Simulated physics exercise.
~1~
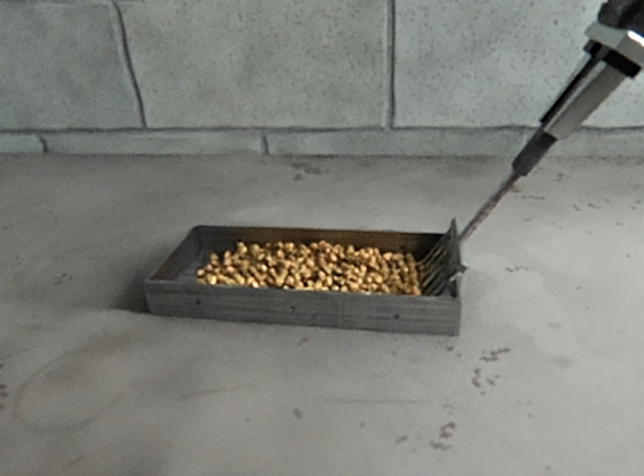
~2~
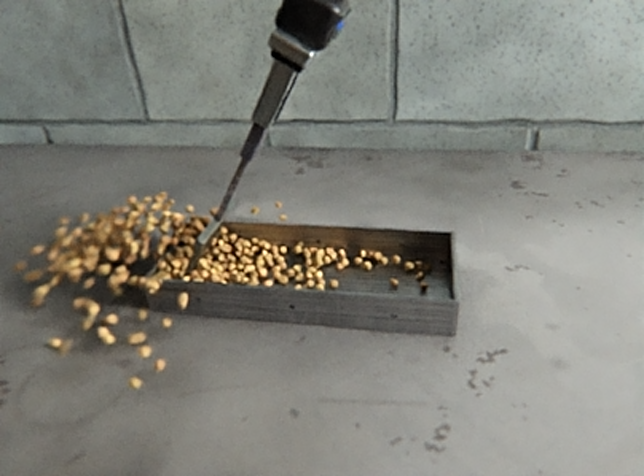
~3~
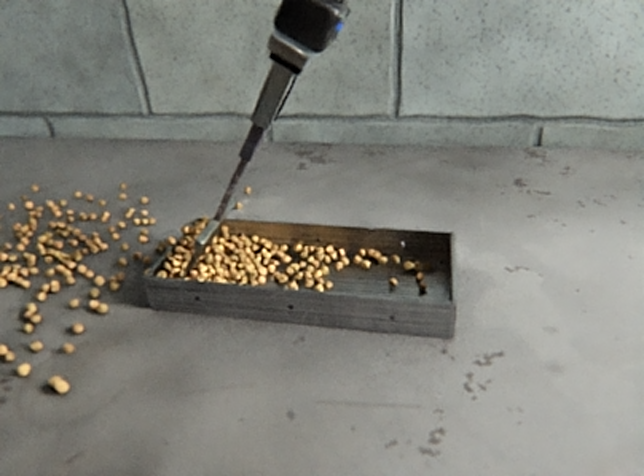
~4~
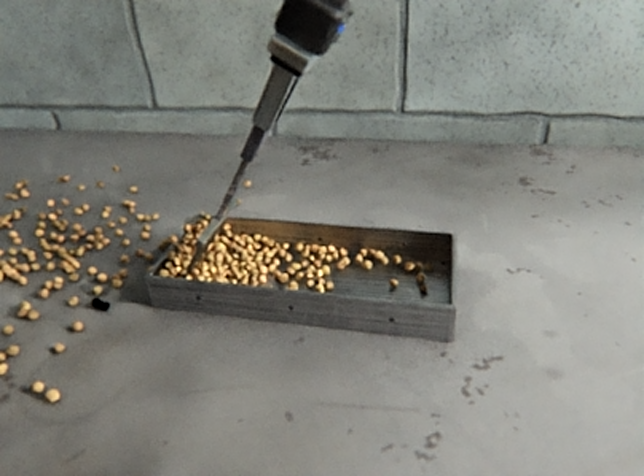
On a gray surface before a stone-block wall, a robot arm's rake swept dried chickpeas leftward through a shallow tin, flinging many over the end; they scattered across the surface while the rake stayed at the left end, the rest heaped around it.
